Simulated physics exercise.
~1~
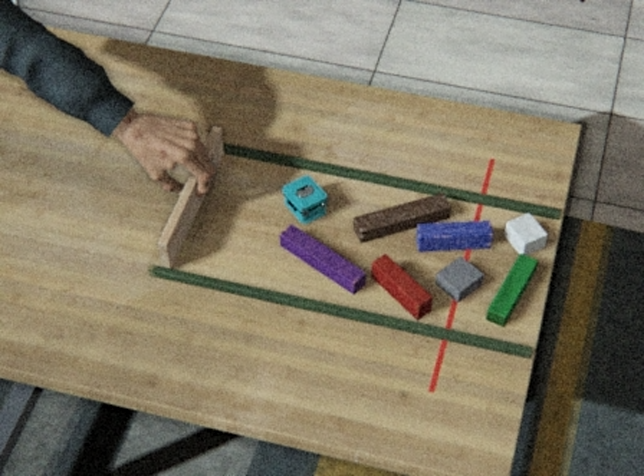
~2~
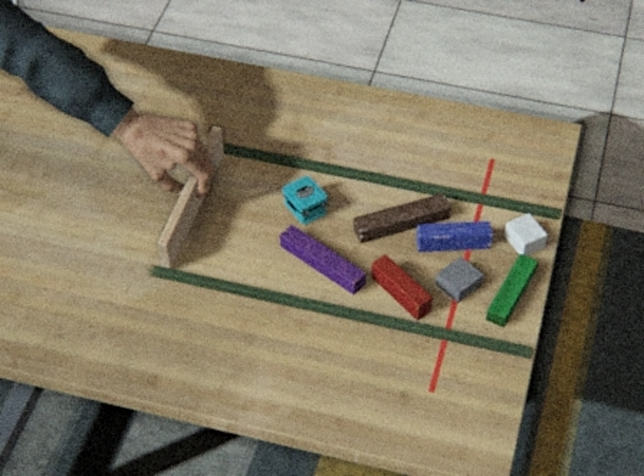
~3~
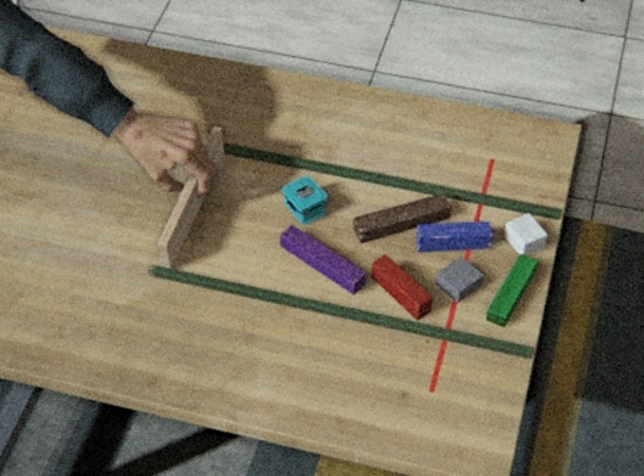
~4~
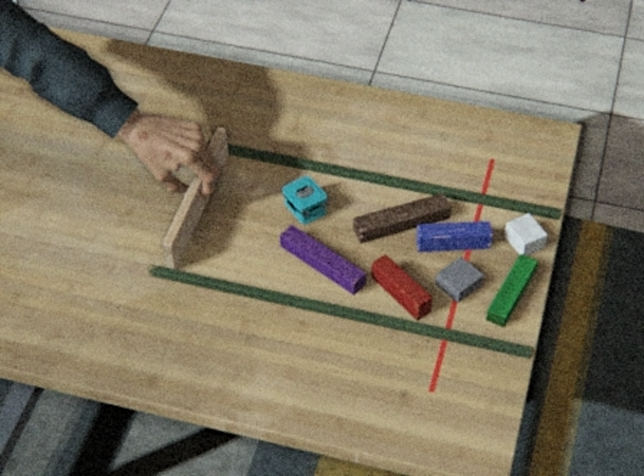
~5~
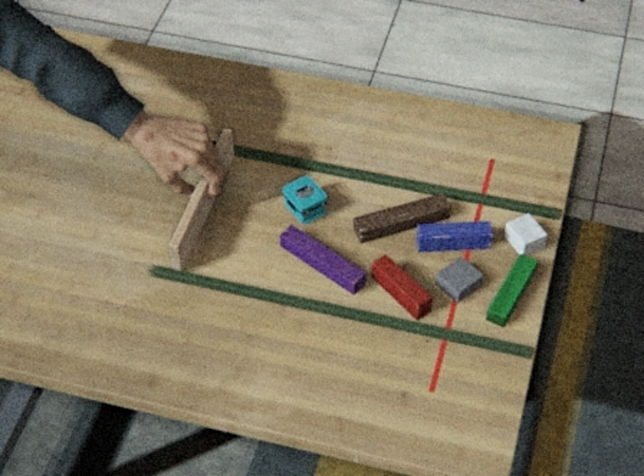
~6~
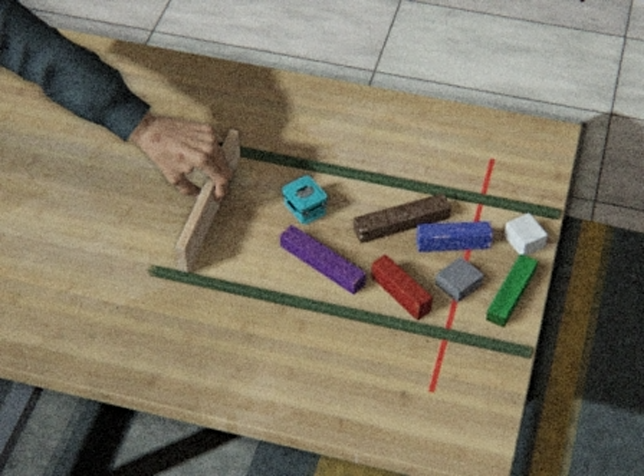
A hand slides a wooden board slightly right toward scattered colourful blocks, which stay still.
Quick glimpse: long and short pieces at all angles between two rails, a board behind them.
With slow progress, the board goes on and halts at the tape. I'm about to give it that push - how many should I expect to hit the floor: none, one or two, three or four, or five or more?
Expect one or two.
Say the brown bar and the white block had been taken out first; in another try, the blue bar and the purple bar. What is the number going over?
You'd get 1 in the first case and 1 in the second one.
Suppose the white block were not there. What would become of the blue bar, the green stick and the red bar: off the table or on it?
Result - blue bar: Up; green stick: Gone; red bar: Up.
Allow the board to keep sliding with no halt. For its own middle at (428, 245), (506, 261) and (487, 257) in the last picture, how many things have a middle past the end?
The numbers past the end are 0, 6 and 4.
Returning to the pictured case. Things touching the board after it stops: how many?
The count is 2.
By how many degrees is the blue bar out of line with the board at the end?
It sits some 40° out of line.
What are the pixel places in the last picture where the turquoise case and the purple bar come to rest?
Around (498, 229) and around (499, 306).
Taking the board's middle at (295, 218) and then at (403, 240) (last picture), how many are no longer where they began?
I make it 2 at the first spot and 6 at the other.
Soon after, none off yet; white block at rest near (526, 235); green stick at rest near (512, 290); grey block at rest near (459, 280).
In the end, the number that fall off is one or two; gone, green stick and white block.
